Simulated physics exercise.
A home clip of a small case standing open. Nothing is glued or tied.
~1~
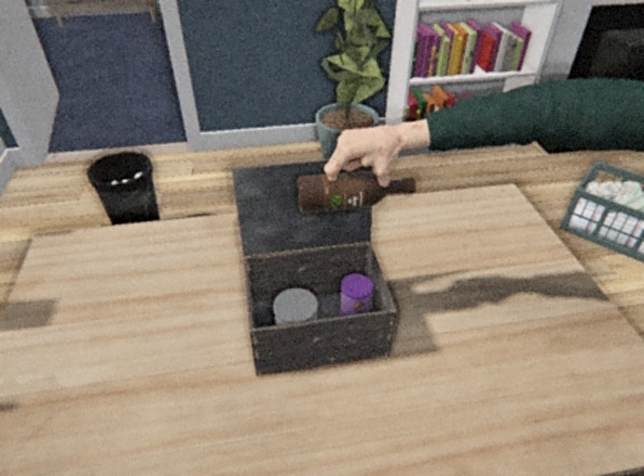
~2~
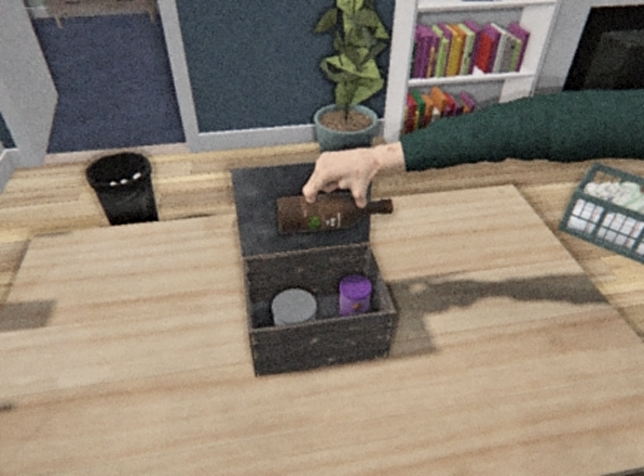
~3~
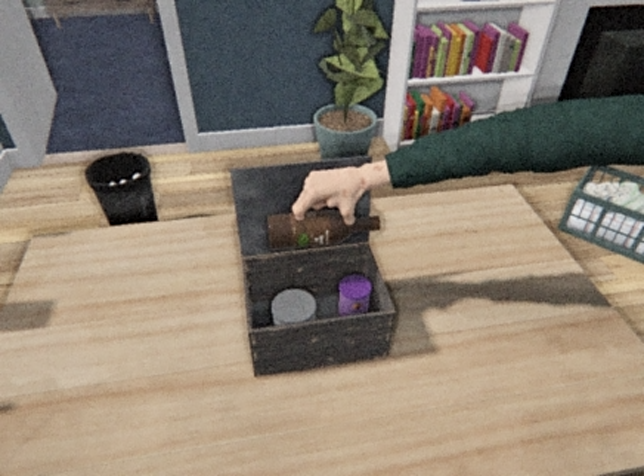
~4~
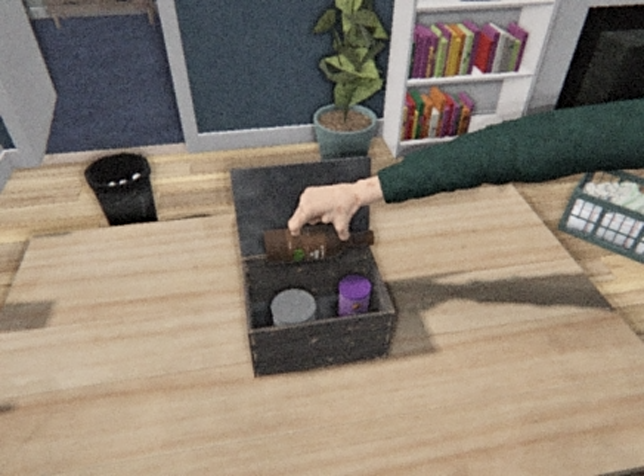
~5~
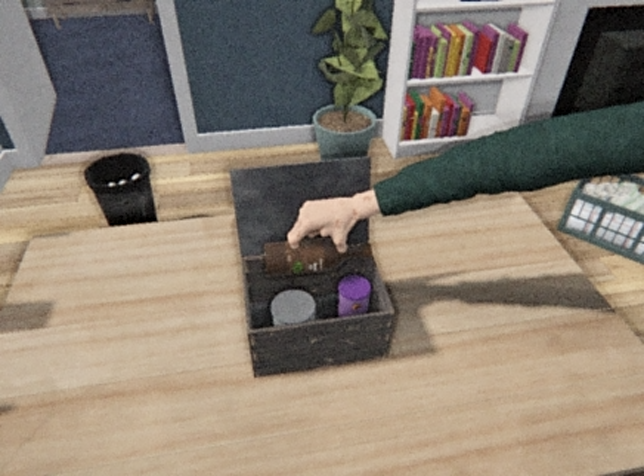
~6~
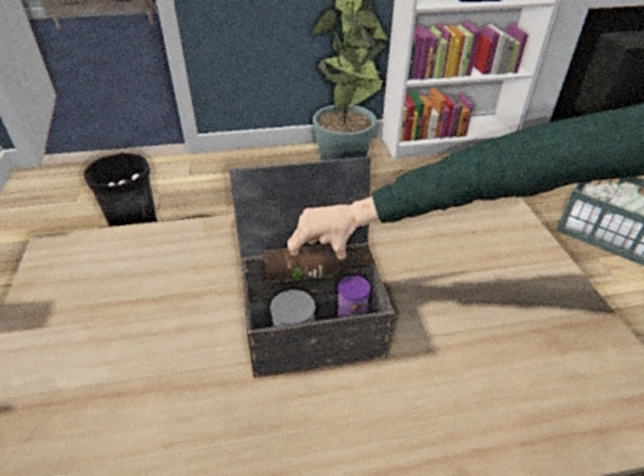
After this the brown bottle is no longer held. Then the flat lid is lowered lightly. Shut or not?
In the end the lid shuts flat.
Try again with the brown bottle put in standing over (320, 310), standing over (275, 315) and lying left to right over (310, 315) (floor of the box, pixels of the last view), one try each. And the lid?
First, it stays ajar; second, it will not close; third, it shuts flat.
Then, 0.50 s on from there, brown bottle shifted about its own width near (319, 292).
Then, 1.50 s on from there, lid 66° above the rim; brown bottle shifted well along near (319, 296).
Then, 2.00 s on from there, lid 32° above the rim; brown bottle shifted well along near (319, 296).
Then, 2.40 s on from there, lid shut; brown bottle shifted well along near (319, 296).
In the end, lid shut; moved from the start, brown bottle; the other 2 unmoved. At the end, from the last picture's camera, brown bottle near (319, 296).
